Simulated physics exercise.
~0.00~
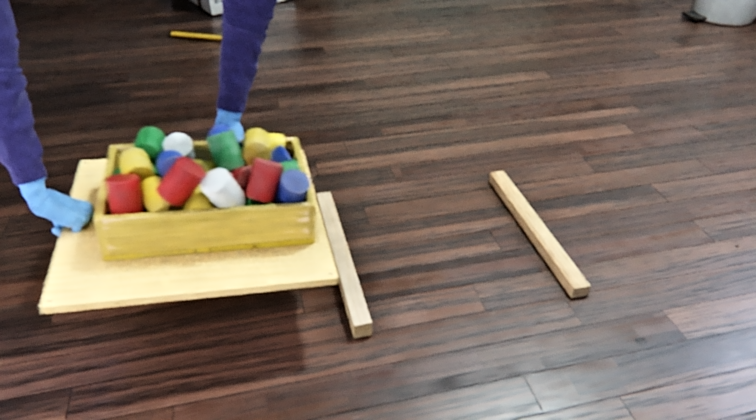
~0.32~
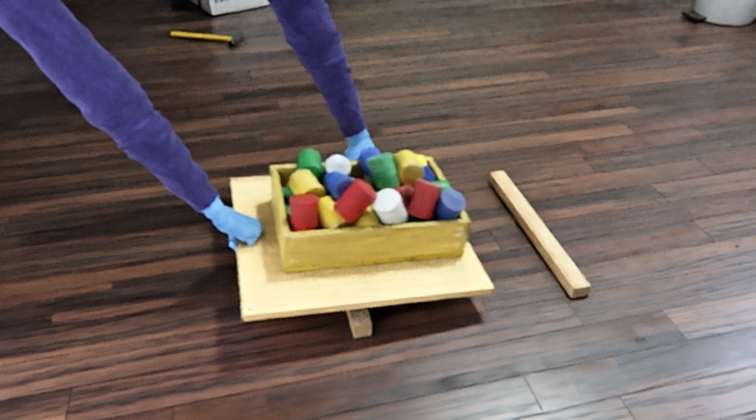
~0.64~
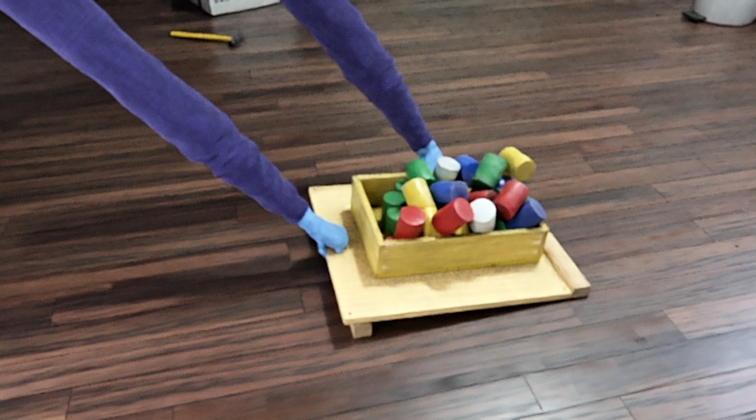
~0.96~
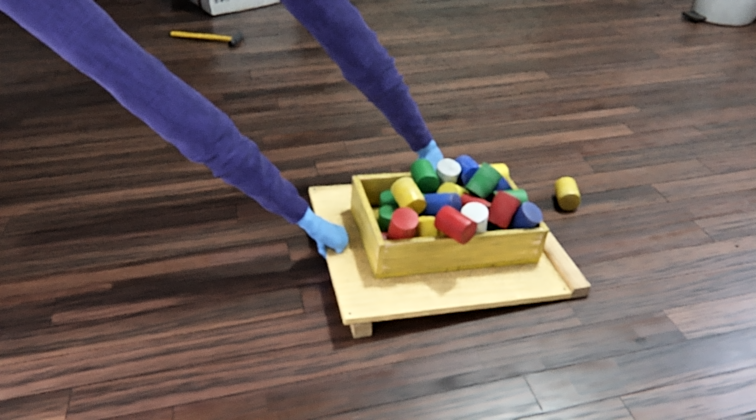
The video shows gloved hands moving a board carrying a yellow crate of colourful cylinders rightward and down onto two wooden strips on a dark floor. As it stops, the cylinders shift and one yellow piece tumbles out, ending on the floor to the right while the hands remain on the board.
